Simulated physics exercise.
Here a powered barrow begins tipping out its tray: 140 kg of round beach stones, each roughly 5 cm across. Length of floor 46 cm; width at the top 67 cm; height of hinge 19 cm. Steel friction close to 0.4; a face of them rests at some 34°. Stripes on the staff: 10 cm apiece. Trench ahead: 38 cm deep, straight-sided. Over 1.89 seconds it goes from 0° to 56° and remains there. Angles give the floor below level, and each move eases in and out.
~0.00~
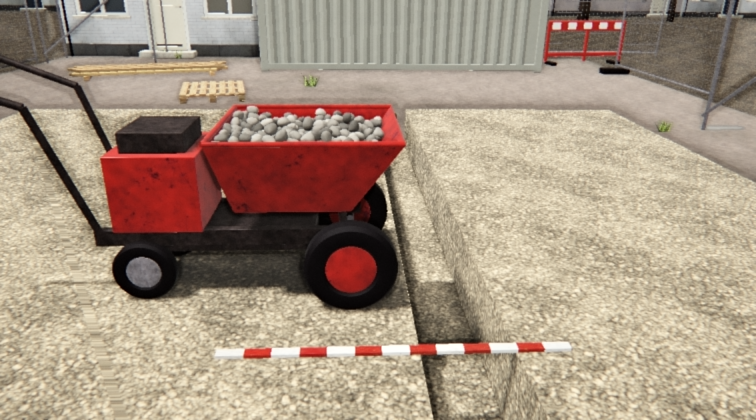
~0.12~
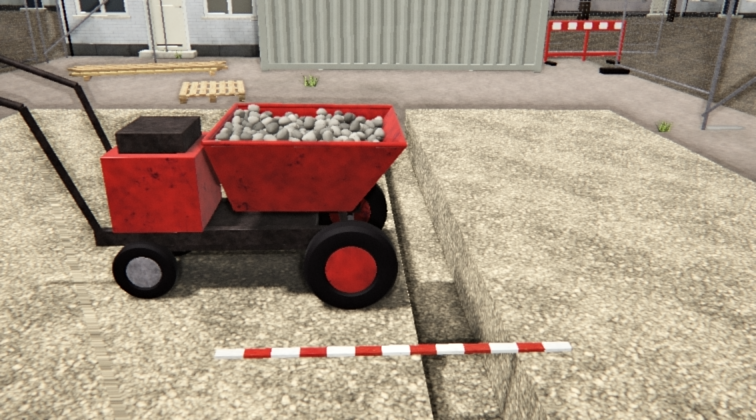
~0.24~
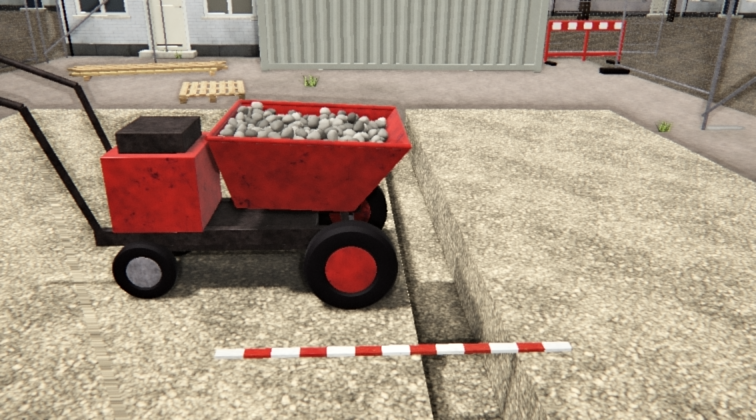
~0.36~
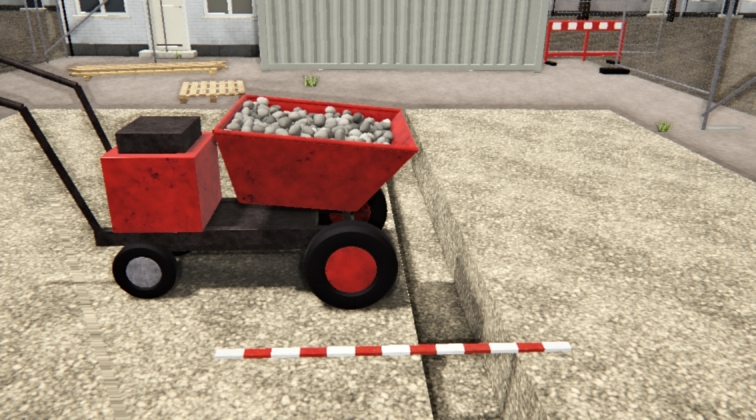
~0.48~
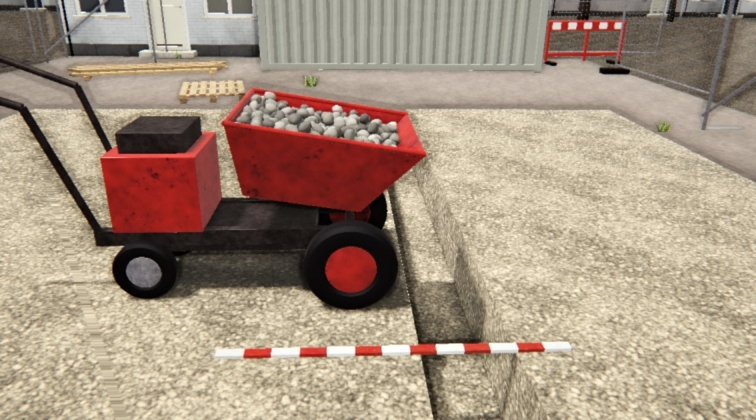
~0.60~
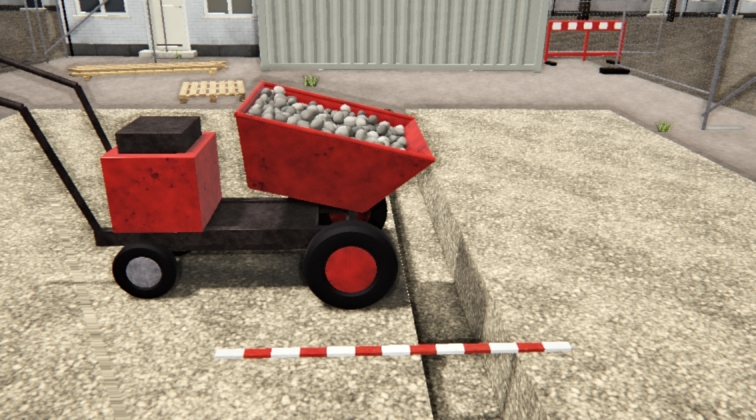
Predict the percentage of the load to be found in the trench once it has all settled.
Roughly 24 percent of the load ends up there.
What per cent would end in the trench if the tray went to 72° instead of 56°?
With that change, near 35 per cent.
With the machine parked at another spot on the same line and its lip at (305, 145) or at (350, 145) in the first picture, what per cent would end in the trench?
Around 65% for the first place and 55% for the second.
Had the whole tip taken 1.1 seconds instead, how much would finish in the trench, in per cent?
Near 20 per cent.
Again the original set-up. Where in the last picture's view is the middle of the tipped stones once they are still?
Roughly at pixel (503, 268).
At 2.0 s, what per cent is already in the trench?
I'd put it near 0 per cent.
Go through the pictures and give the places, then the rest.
The first frame shows lip at (405, 144), floor tilted 0°, highest stones at (278, 120).
In the second frame, the tray is at 1°, its lip at (406, 145); the top of the load is at (279, 119); the stones move at 0.1 m/s on average.
The third frame shows lip at (411, 147), floor tilted 2°, highest stones at (273, 116); the stones move at 0.2 m/s on average.
In the fourth frame, the tray is at 5°, its lip at (417, 150); the top of the load is at (269, 111); the stones move at 0.2 m/s on average.
In the fifth frame, the tray is at 9°, its lip at (426, 154); the top of the load is at (265, 105); the stones move at 0.3 m/s on average.
The sixth frame shows lip at (435, 160), floor tilted 13°, highest stones at (274, 99); the stones move at 0.3 m/s on average.
After 1.4 s the floor is at 47°; 100 % in the tray; the foremost stones are at (469, 197).
After 2.0 s the floor is at 56°; 78 % in the tray, 2 % in the trench, 20 % past the trench; the foremost stones are at (566, 282).
After 2.3 s the floor is at 56°; 60 % in the tray, 4 % in the trench, 36 % past the trench; the foremost stones are at (612, 262).
After 4.3 s the floor is at 56°; 37 % in the tray, 24 % in the trench, 39 % past the trench; the foremost stones are at (668, 274).
